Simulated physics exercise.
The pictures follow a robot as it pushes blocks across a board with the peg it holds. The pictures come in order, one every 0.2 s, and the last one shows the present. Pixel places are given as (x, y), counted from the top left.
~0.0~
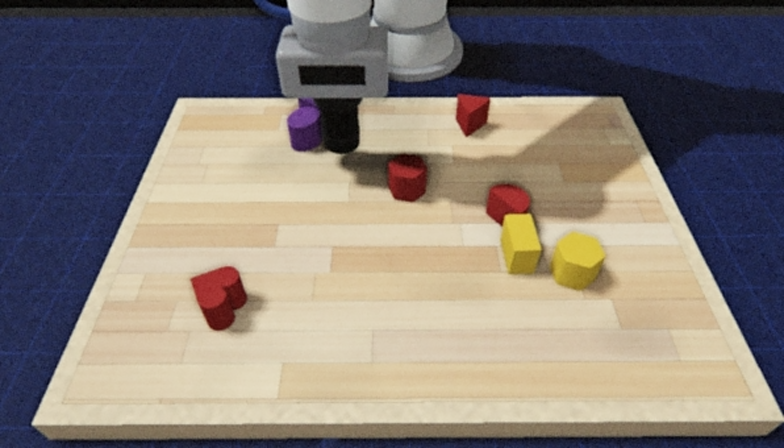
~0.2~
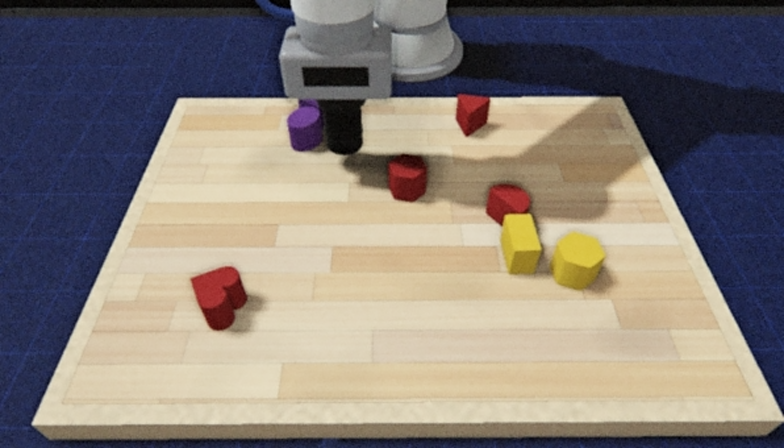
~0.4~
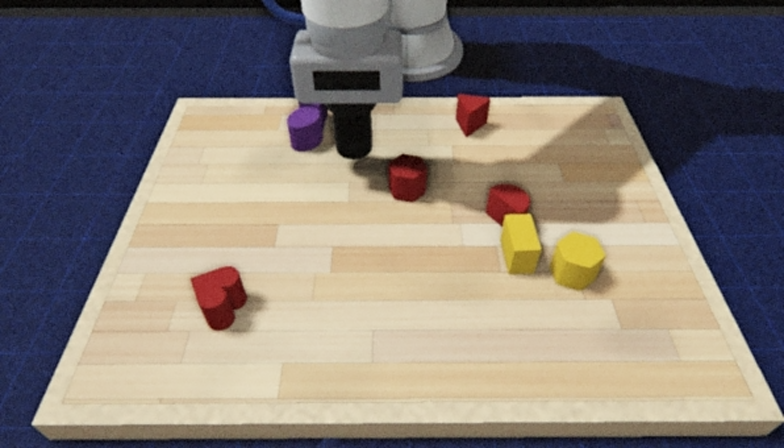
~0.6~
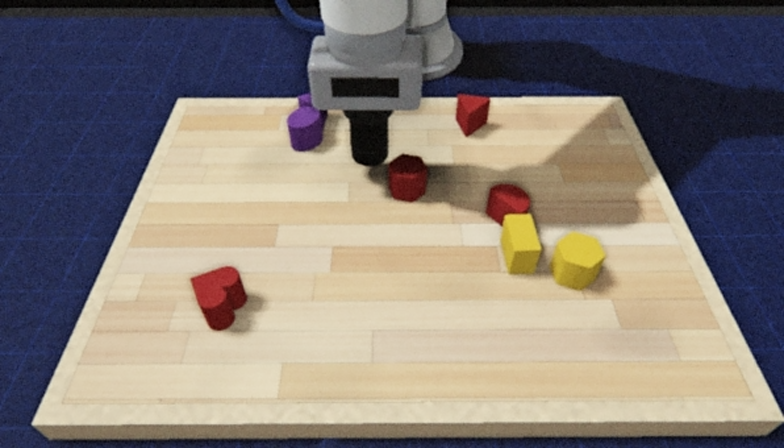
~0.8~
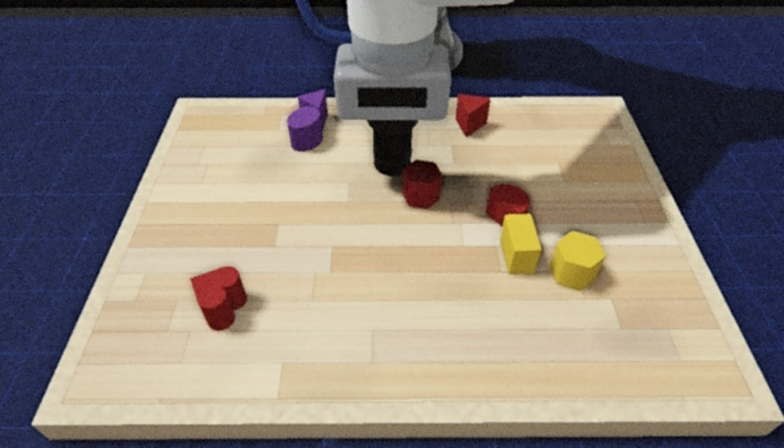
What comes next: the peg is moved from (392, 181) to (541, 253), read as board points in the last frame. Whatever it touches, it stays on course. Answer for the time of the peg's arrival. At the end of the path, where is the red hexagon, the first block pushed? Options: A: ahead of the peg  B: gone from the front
My answer is option A.
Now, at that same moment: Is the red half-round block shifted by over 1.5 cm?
Yes.
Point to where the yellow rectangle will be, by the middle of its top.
It should be at about (562, 256).
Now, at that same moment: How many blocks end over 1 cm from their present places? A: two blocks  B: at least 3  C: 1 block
B
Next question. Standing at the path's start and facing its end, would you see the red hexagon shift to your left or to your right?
Picture yourself facing from the start of the path to its end: The red hexagon moves off to your left.
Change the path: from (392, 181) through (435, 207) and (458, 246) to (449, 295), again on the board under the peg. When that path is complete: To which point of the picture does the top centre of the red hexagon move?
My best guess is (505, 221).
On the path given first. One third of the way, peg at (439, 187); red hexagon at (474, 193).
Two thirds of the way, peg at (491, 212); red hexagon at (532, 216), turned 25° anticlockwise; red half-round block at (536, 192), turned 15° anticlockwise; yellow rectangle at (548, 241), turned 65° clockwise; yellow hexagon at (592, 256).
At the end, peg at (546, 238); red hexagon at (591, 231), turned 45° anticlockwise; red half-round block at (537, 192), turned 20° anticlockwise; yellow rectangle at (562, 256), turned 95° clockwise; yellow hexagon at (613, 274), turned 25° anticlockwise.
